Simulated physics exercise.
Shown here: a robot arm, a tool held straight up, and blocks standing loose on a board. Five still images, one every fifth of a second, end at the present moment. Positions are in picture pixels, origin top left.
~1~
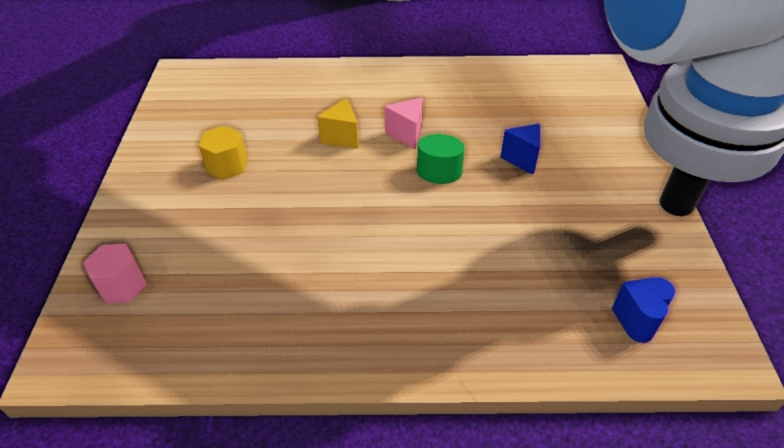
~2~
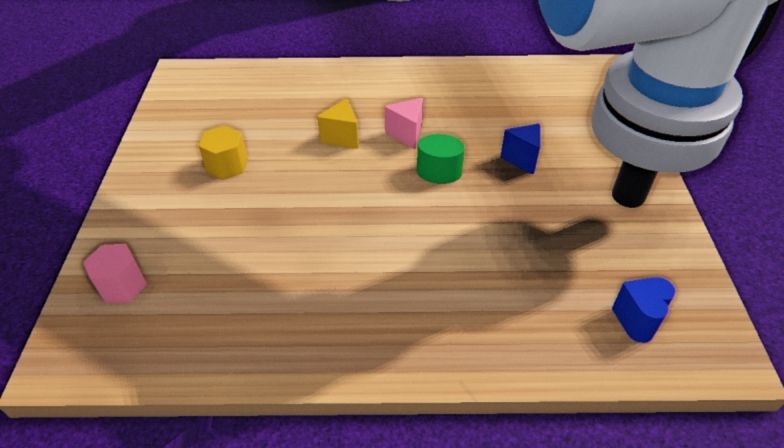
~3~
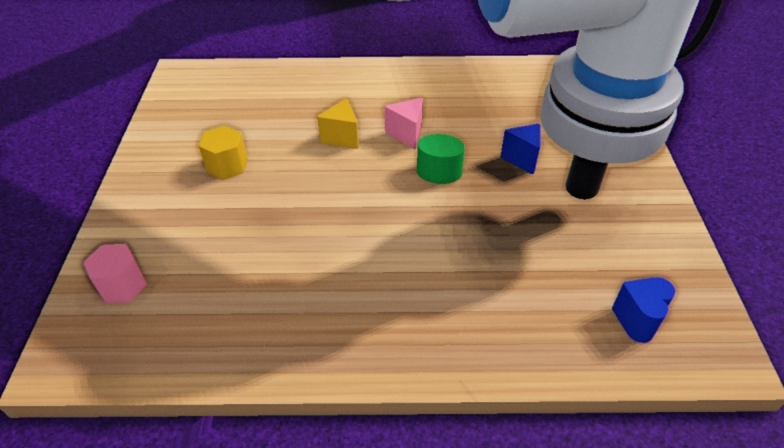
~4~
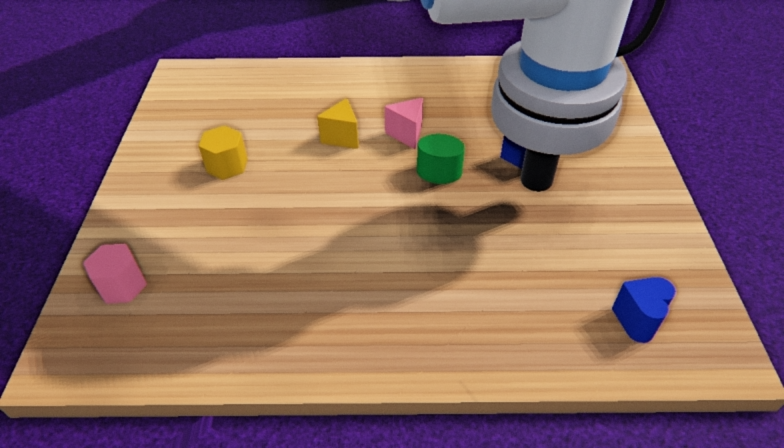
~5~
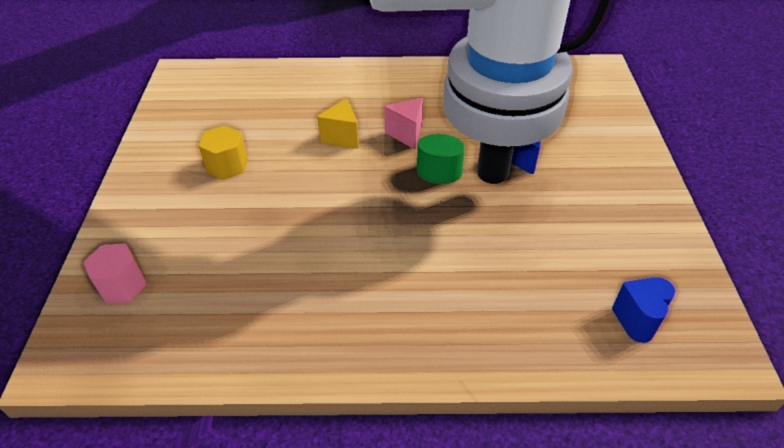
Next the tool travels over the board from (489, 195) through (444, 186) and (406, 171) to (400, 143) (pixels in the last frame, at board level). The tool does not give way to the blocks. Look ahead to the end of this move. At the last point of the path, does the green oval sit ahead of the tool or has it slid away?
It stays ahead.
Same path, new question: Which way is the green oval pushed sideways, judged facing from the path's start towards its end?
It goes toward the right-hand side.
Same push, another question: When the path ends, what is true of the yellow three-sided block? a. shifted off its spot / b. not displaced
Answer: B.
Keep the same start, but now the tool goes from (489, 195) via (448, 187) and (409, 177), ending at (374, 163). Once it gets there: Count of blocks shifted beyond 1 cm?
My guess is two.
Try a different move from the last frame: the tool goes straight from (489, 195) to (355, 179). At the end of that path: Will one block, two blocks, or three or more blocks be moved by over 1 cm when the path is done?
The answer is a single block.
The first path, step by step. One third of the way, tool (444, 166); green oval (425, 138), turned 15° clockwise.
Two thirds of the way, tool (406, 151); pink three-sided block (410, 103), turned 15° anticlockwise; green oval (398, 121), turned 45° clockwise.
At the end, tool (400, 124); yellow three-sided block still; pink three-sided block (412, 91), turned 20° clockwise; green oval (384, 98), turned 20° clockwise.
